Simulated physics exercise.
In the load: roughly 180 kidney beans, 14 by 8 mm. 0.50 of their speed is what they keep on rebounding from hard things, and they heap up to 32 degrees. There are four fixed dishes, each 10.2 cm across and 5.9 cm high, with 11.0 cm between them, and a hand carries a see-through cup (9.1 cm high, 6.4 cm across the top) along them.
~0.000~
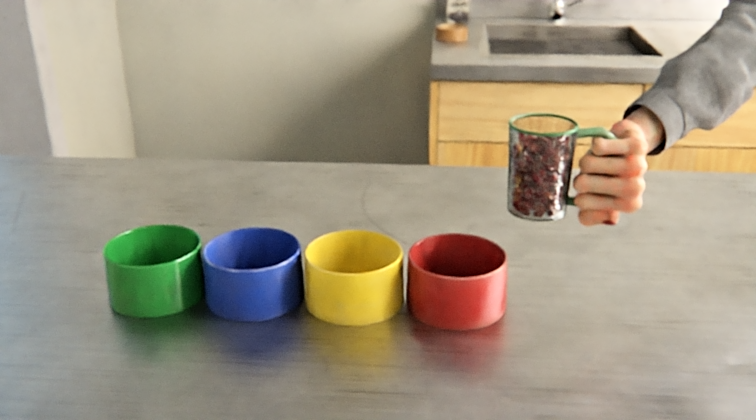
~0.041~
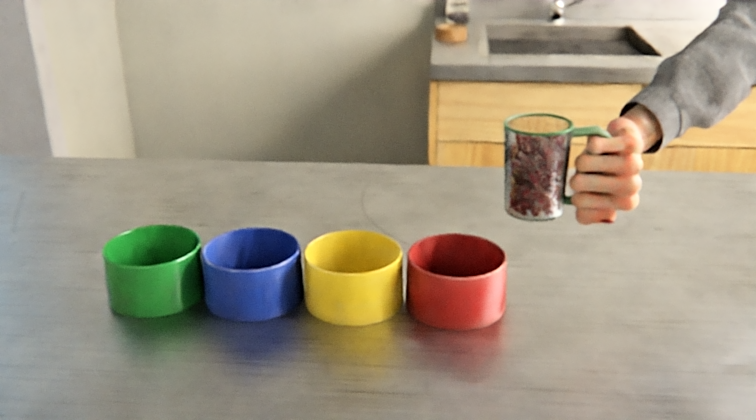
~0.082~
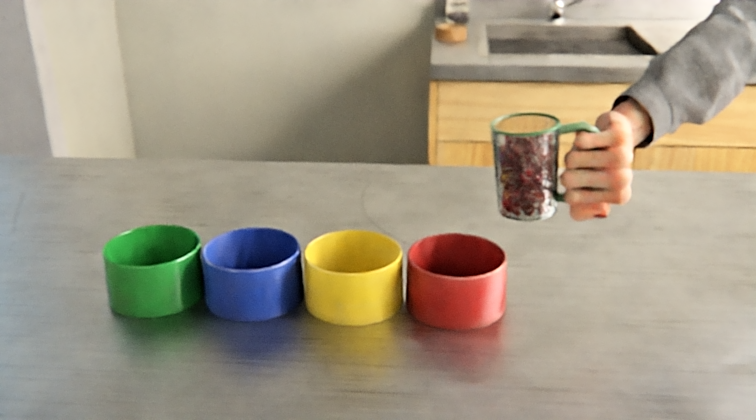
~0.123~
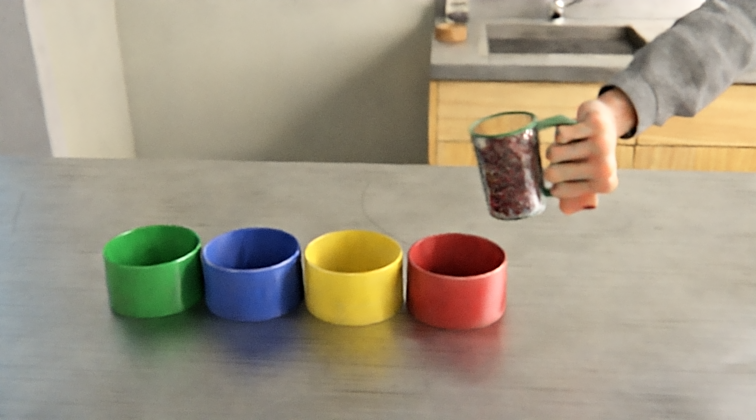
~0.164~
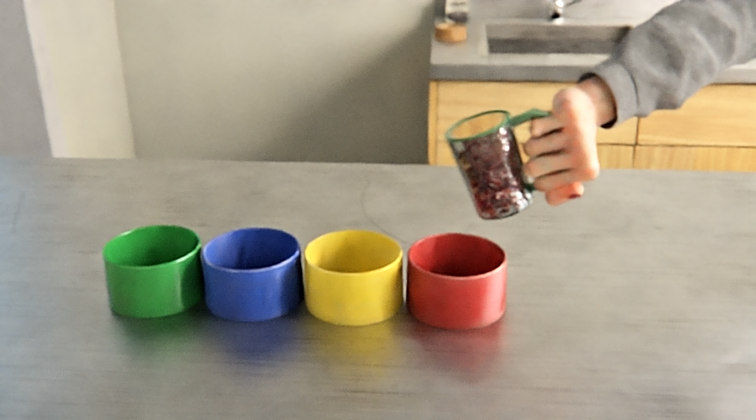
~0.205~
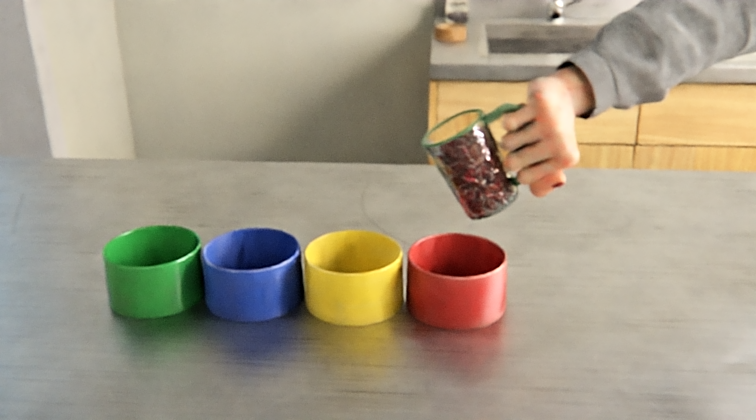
On a gray counter, a hand held a clear cup of dark red beans to the right of green, blue, yellow and red dishes, then moved it a little left while tilting it toward them.
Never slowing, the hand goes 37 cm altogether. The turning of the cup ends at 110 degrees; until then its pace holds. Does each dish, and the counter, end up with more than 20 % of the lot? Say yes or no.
Red: No, blue: No, green: Yes, yellow: No, counter: Yes.
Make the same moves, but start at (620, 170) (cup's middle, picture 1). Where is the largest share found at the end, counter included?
Largest amount ends at green.
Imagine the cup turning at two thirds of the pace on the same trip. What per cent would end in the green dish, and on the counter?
The green dish 60, the counter 40.
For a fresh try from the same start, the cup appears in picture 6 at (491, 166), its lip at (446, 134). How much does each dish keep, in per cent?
You'd end up with red at 0, blue at 0, green at 80 and yellow at 0.
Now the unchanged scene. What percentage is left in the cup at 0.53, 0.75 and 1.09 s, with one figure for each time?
Series: 100 / 80 / 5 per cent.
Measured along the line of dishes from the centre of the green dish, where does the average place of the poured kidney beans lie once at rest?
Offset: About 6 cm, leftward.
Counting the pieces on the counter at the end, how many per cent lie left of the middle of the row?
Roughly 100 %.
After 0.53 s, tilt 93 degrees; cup holds 100 %.
Then, at 0.75 s, tilt 110 degrees; cup holds 80 %, blue 5 %, green 10 %.
After 1.09 s, tilt 110 degrees; cup holds 5 %, blue 5 %, green 50 %.
In the end, at 2.6 s, red 0 %, blue 5 %, green 55 %, yellow 0 %, counter 35 %.
